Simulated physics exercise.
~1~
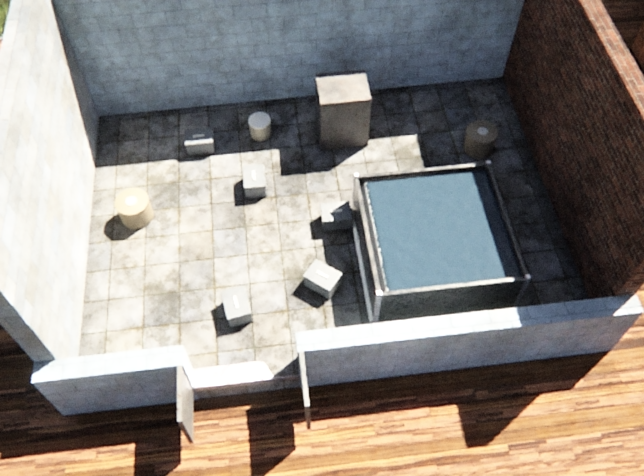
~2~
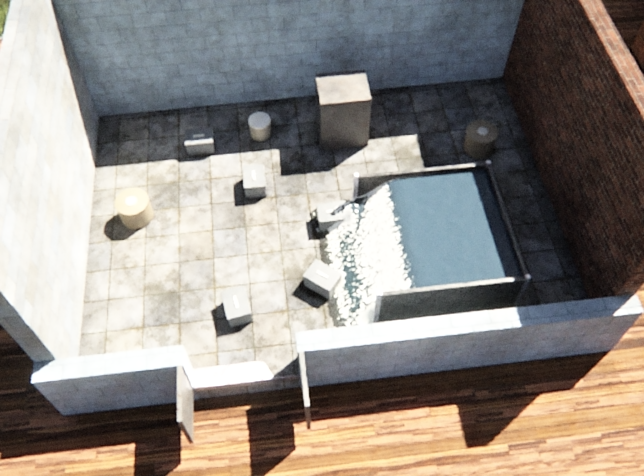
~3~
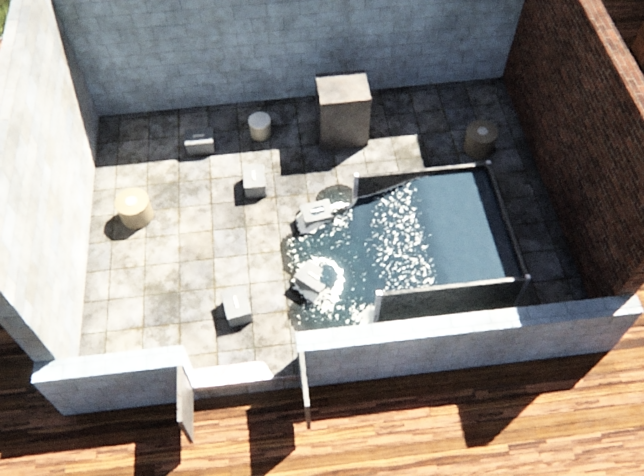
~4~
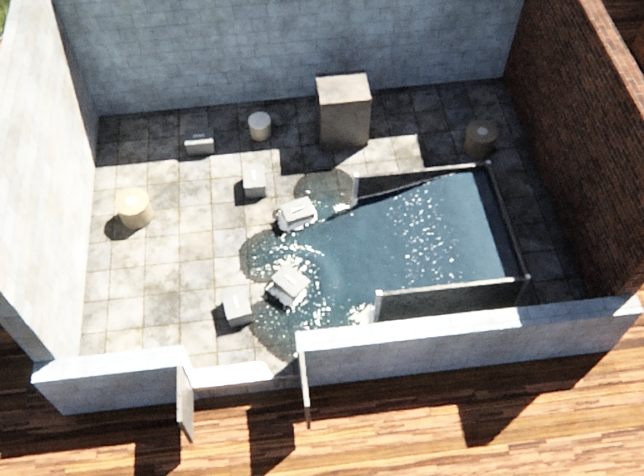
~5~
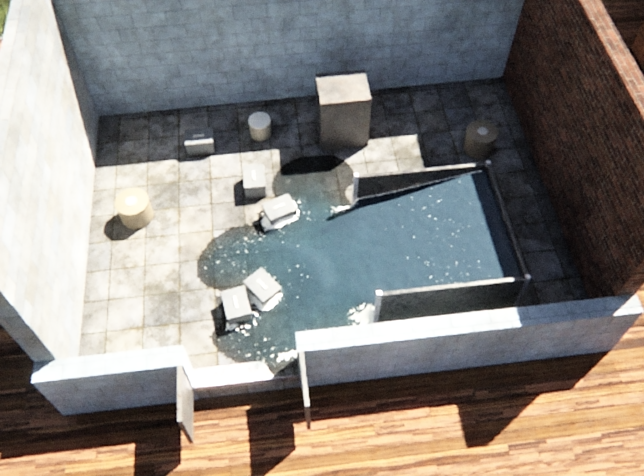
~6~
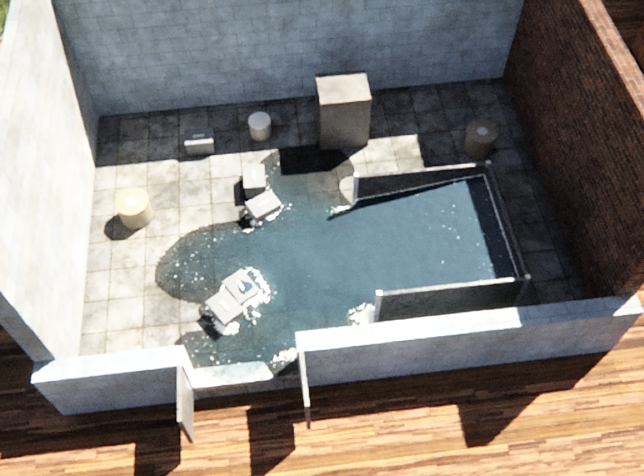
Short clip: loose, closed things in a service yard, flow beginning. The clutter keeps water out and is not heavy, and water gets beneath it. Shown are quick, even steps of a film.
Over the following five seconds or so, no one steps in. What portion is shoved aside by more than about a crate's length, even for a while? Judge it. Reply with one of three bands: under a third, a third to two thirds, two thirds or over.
Two thirds or over.
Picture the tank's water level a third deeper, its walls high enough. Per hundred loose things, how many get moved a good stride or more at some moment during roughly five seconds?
I make it 90 per cent.
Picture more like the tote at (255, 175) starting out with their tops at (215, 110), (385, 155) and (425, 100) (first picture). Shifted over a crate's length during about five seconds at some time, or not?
Taking them one at a time: Gets driven off, then remains close, then remains close.
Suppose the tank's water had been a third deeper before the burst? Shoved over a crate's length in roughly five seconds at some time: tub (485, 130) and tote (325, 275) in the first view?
The first comes out not the full distance, the second carried that far.
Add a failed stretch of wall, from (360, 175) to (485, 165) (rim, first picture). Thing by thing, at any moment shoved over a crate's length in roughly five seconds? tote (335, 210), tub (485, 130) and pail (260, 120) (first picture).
Taking them in order, less than that, displaced that much, displaced that much.
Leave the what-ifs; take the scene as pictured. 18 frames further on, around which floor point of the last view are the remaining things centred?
Near (231, 178).
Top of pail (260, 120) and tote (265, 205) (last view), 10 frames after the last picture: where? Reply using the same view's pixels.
Near pixel (252, 94) and pixel (136, 160).
A moment on, 3 of 8 are well off their spots; 0 afloat.
Next, 6 of 8 are well off their spots; 4 afloat.
Later, 5 of 8 are well off their spots; 5 afloat.
In the end, 7 of 8 are well off their spots, and 7 have been at some point; 4 afloat.
